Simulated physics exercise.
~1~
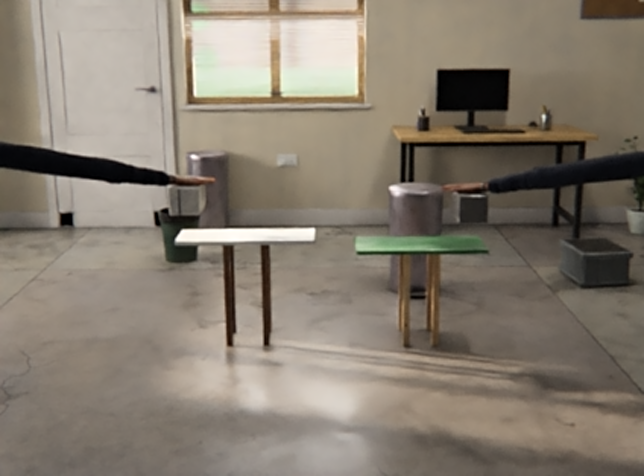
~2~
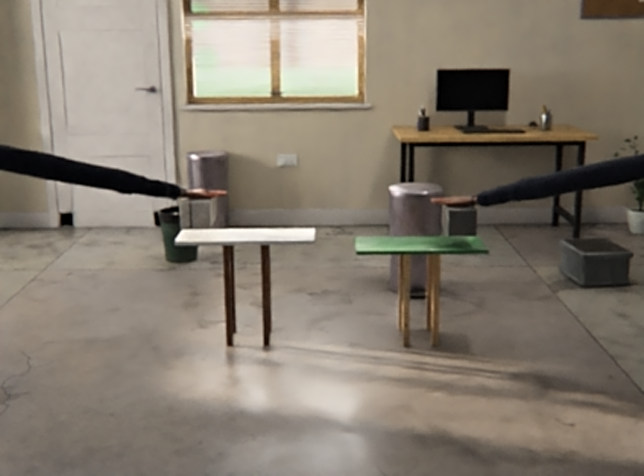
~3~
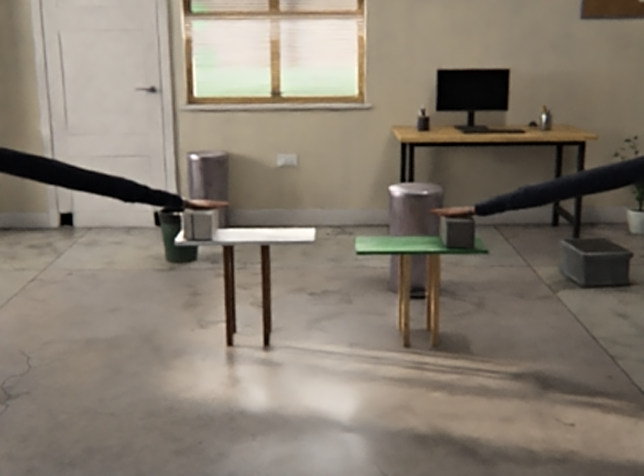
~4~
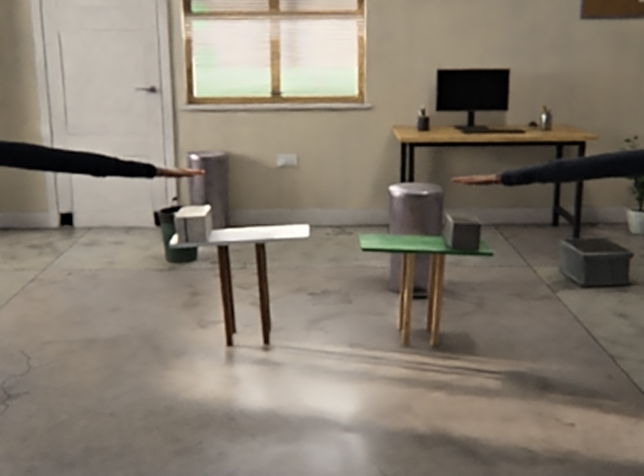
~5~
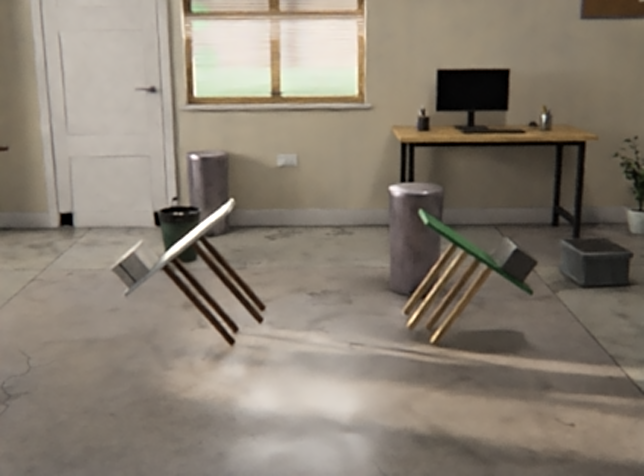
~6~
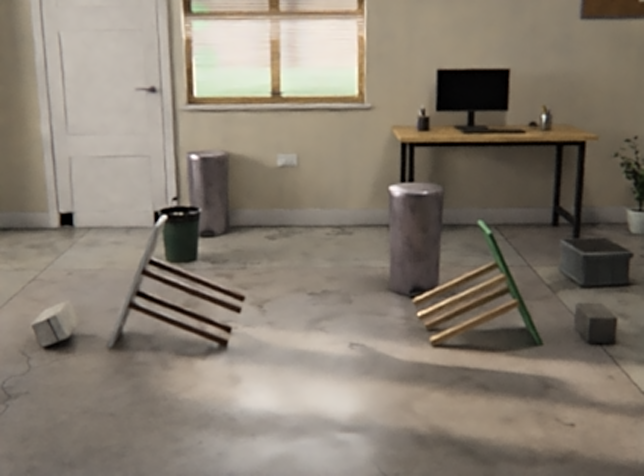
At first, two hands reach in from the left and right, each holding a gray block above a slim piece of furniture, a small white table and a green trestle. The hands move inward and lower the blocks onto the outer ends of the tops. They let go and draw back, and both pieces begin to lean outward. The white table tips to the left and the green trestle tips to the right, carrying their blocks down. Both end up overturned, tops steeply on edge and legs in the air, with the blocks lying on the floor beyond them.
